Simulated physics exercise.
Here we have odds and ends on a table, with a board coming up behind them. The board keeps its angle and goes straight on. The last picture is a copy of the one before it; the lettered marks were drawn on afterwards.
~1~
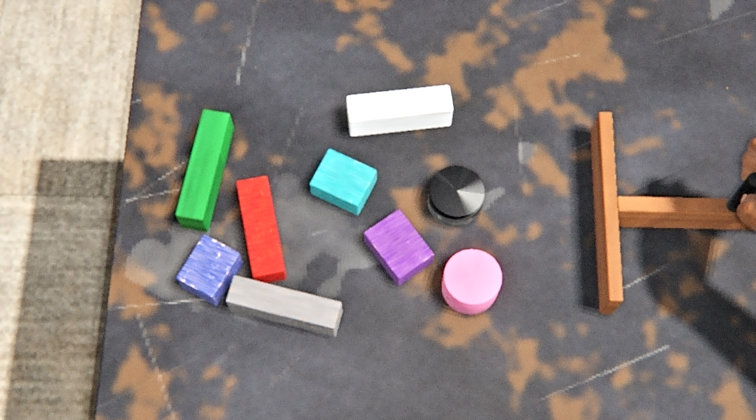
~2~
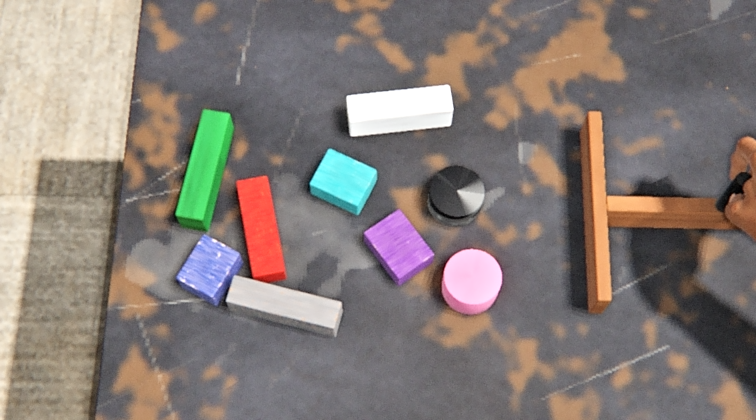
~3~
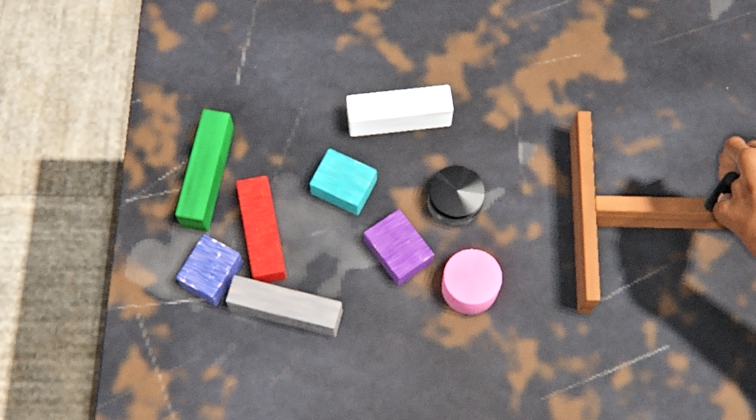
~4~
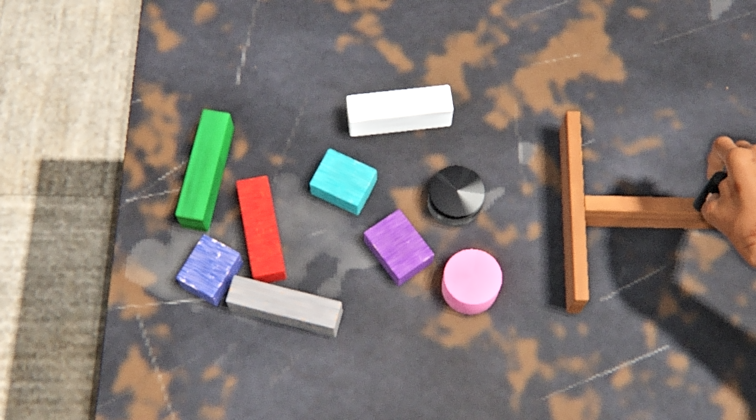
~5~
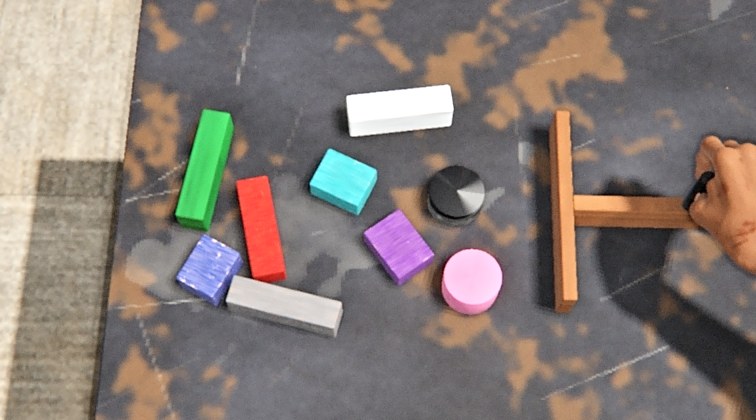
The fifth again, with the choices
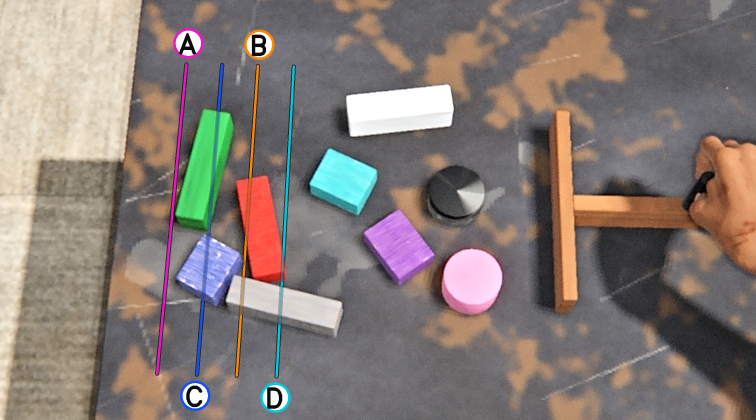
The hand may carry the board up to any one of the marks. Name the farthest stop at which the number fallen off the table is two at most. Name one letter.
No third one falls up to C.
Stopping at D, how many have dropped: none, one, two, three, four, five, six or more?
The count is none.
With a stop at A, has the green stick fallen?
Yes.
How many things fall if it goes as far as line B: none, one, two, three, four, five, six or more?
The count is none.
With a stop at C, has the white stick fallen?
No.
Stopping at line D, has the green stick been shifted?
Yes.
On the copy, A at (173, 211); B at (248, 212); C at (210, 212); D at (286, 213).
On C. First, board (438, 199); pink tin (401, 287); purple block (375, 238).
Then, board (310, 196); green stick (181, 162); blue block (183, 279).
Finally, board (210, 194); green stick over the edge; blue block (110, 297); one fallen.
By contrast, A drops four; B is within the limit but short; D is within the limit but short.
